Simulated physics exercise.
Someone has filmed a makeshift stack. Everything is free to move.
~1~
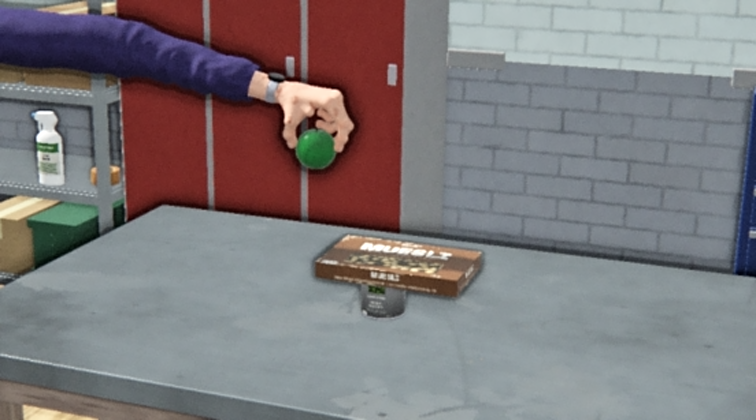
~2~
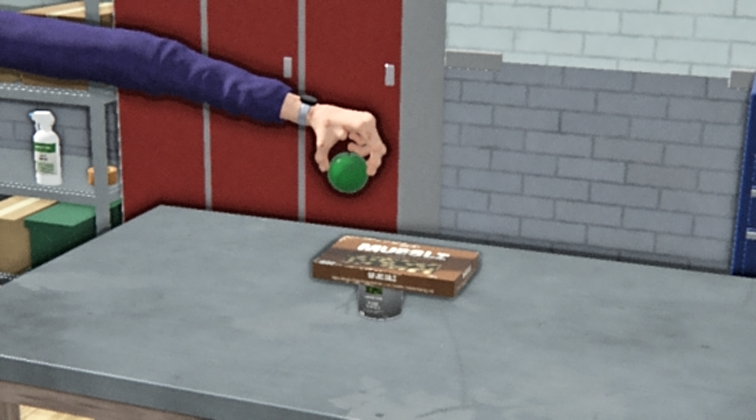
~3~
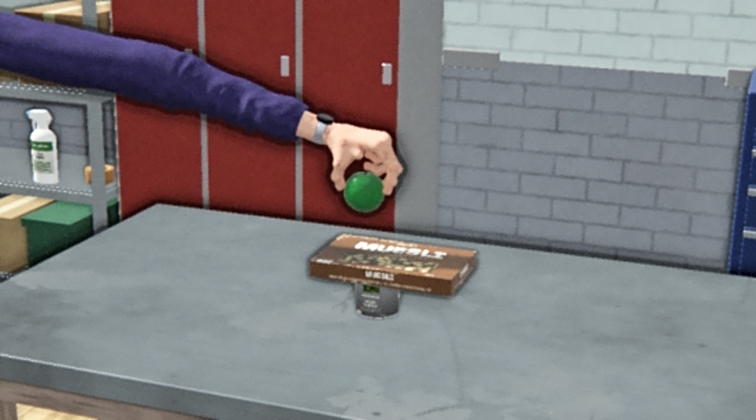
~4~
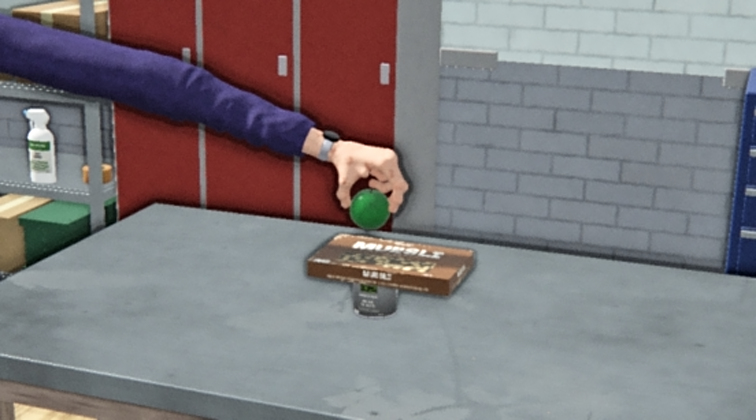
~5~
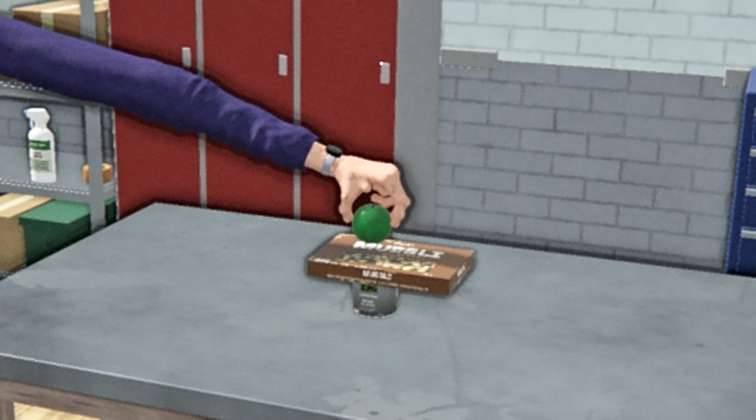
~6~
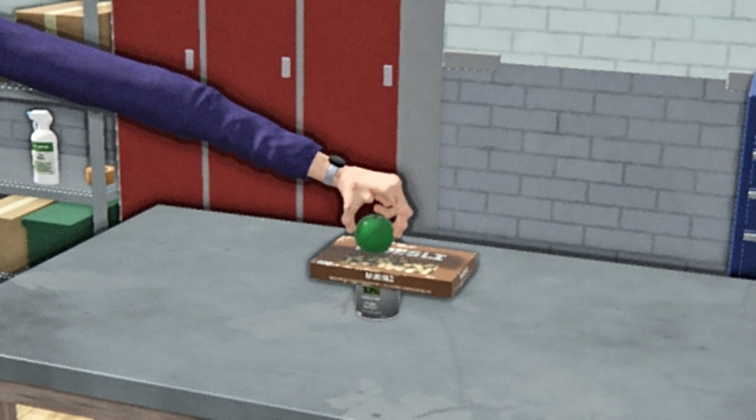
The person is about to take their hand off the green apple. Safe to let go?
Here the stack holds.
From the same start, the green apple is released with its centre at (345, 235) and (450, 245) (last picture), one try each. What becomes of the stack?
First, it keeps its balance; second, it comes apart.
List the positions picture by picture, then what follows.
The first frame shows coming down; green apple (316, 149); brown packet (400, 265).
The second frame shows coming down; green apple (348, 172); brown packet (397, 265).
The third frame shows coming down; green apple (365, 192); brown packet (394, 264).
The fourth frame shows coming down; green apple (370, 209); brown packet (392, 263).
The fifth frame shows coming down; green apple (372, 224); brown packet (392, 263).
The sixth frame shows in place under the hand; green apple (375, 235); brown packet (394, 265).
Then, 0.60 s after the last picture, nothing has stirred.
Then, 1.40 s after the last picture, green apple resting near (375, 235).
At rest, all 3 in place. Seen from the same camera at the end, green apple near (375, 235). The stack stays up.
